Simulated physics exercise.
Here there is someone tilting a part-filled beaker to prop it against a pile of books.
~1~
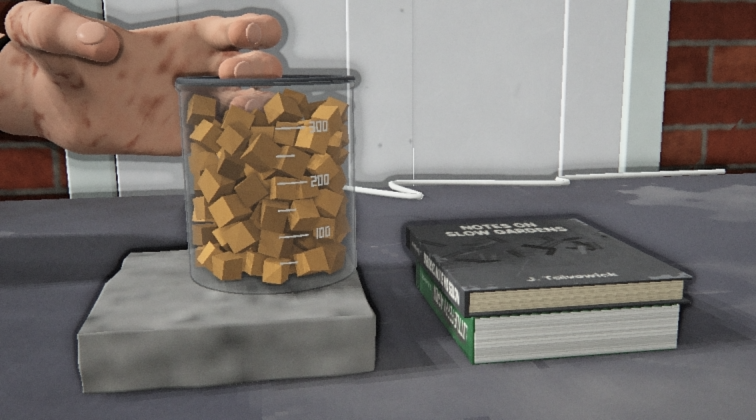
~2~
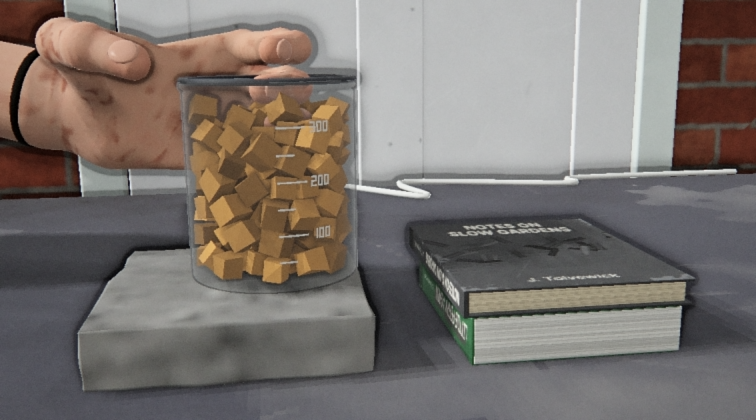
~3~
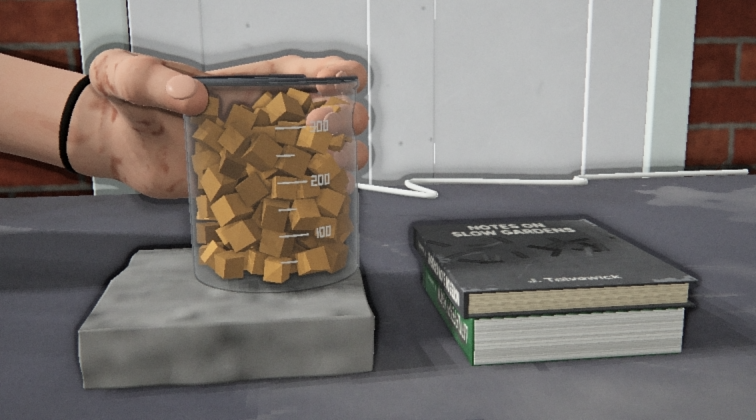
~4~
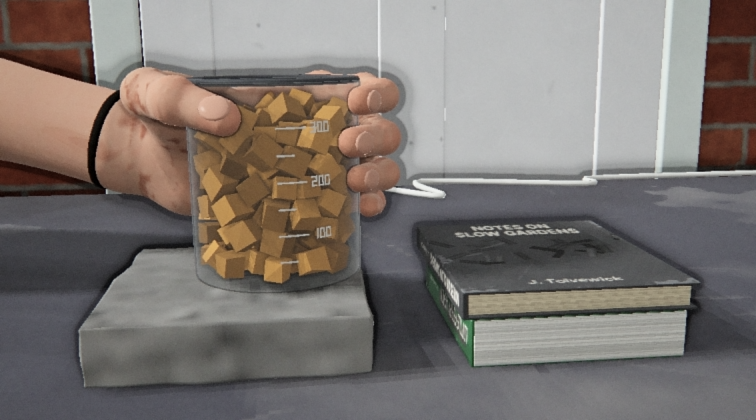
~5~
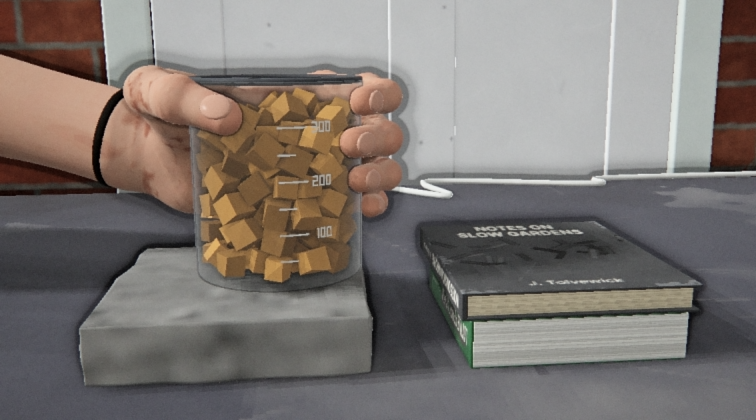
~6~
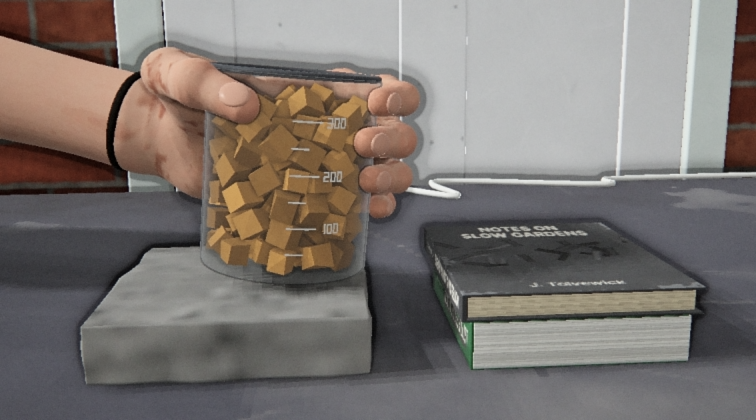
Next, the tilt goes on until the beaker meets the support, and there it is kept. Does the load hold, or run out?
When it comes to rest there, the filling begins to escape.
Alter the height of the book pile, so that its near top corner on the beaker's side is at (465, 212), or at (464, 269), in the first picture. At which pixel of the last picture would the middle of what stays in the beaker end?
It would settle near (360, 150) the first time and near (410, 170) the second time.
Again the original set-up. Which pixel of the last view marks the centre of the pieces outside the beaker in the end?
I'd mark it at about (600, 244) once everything is at rest.
Then, 0.52 s past the last view, the beaker leans 45°; everything is still inside.
Then, 0.98 s past the last view, the beaker leans 78°; a stray few of the croutons out of it.
Then, 1.37 s past the last view, the beaker rests on the book pile at 81°; a small part of the croutons out of it.
Finally, the beaker rests on the book pile at 81°; a small part of the croutons out of it.
